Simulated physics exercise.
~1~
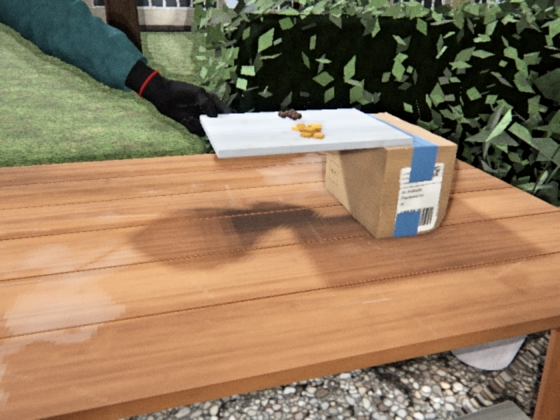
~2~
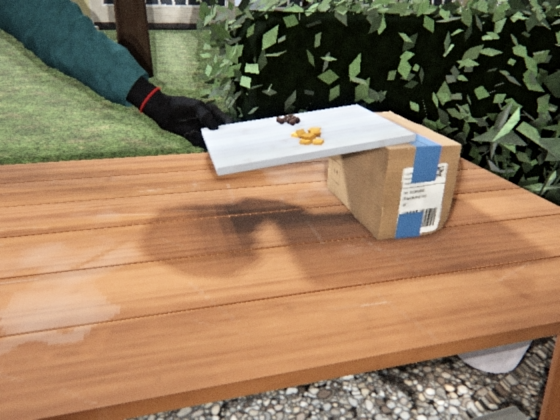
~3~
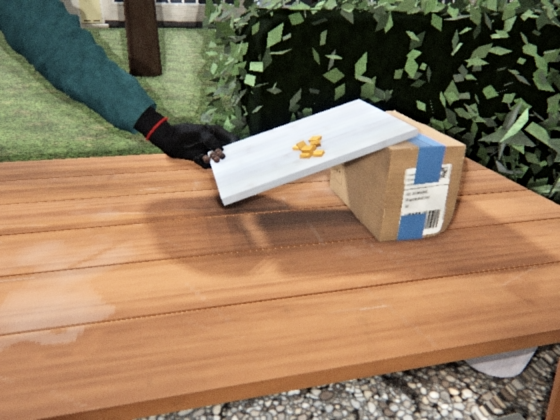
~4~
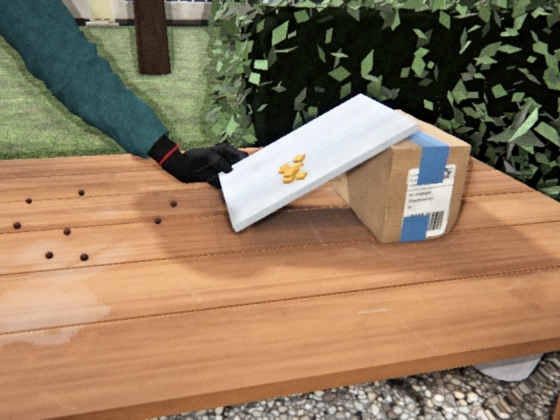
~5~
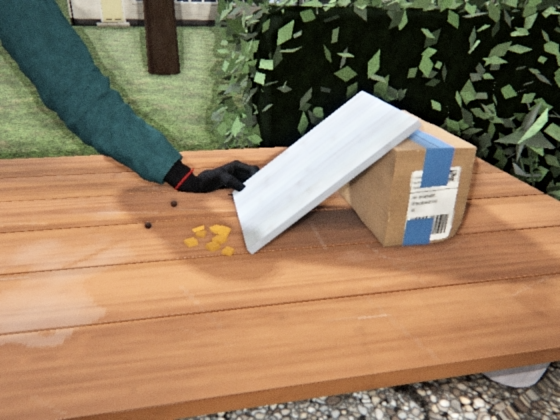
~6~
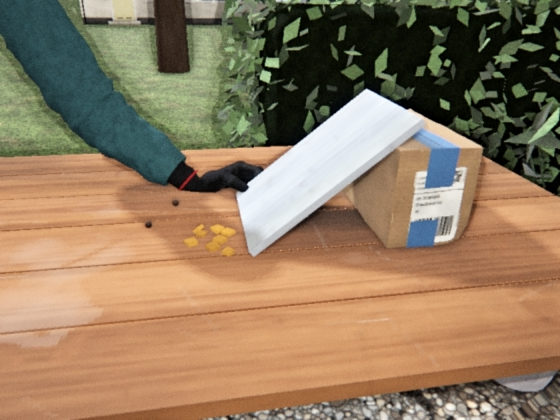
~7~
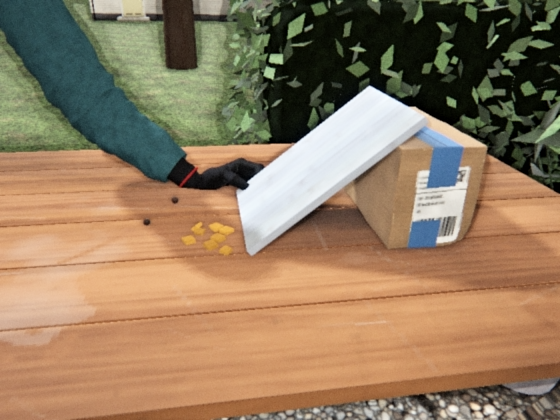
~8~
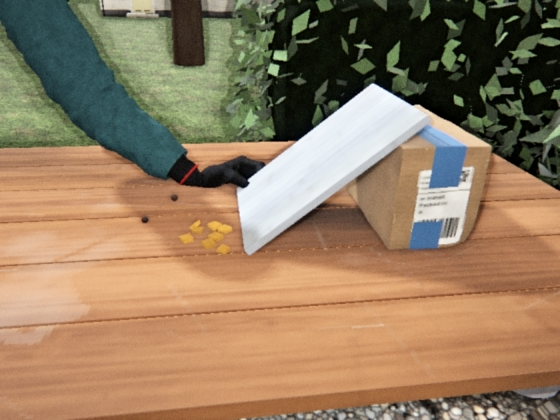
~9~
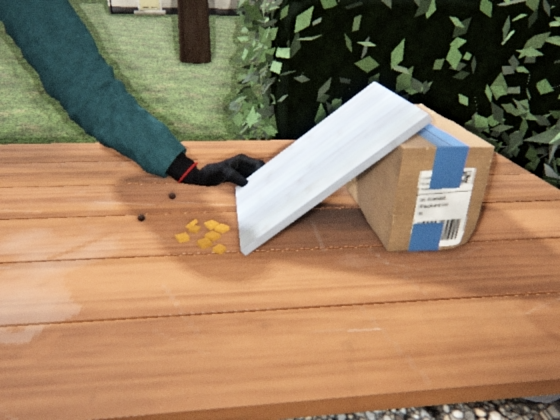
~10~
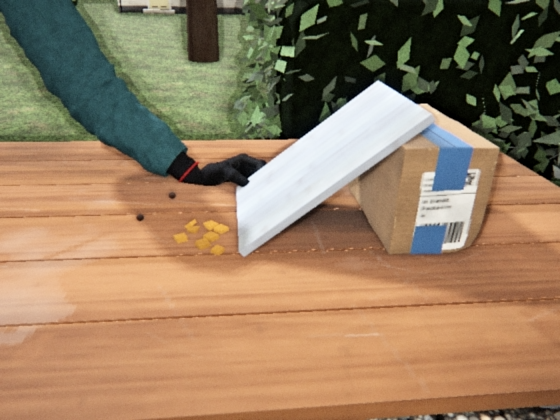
A gloved hand in a teal sleeve holds the left end of a pale board, whose right end rests on a cardboard box with blue tape, on a wooden garden table beside a leafy hedge, seen from slightly above. Small dark balls lie toward the back and yellow pieces toward the front. As the hand lowers its end, the dark balls roll off first and scatter leftward across the table. The yellow pieces then slide down and stop close by the board's lower edge. The board settles steeply, with just two dark balls still in view, farther out than the yellow cluster.
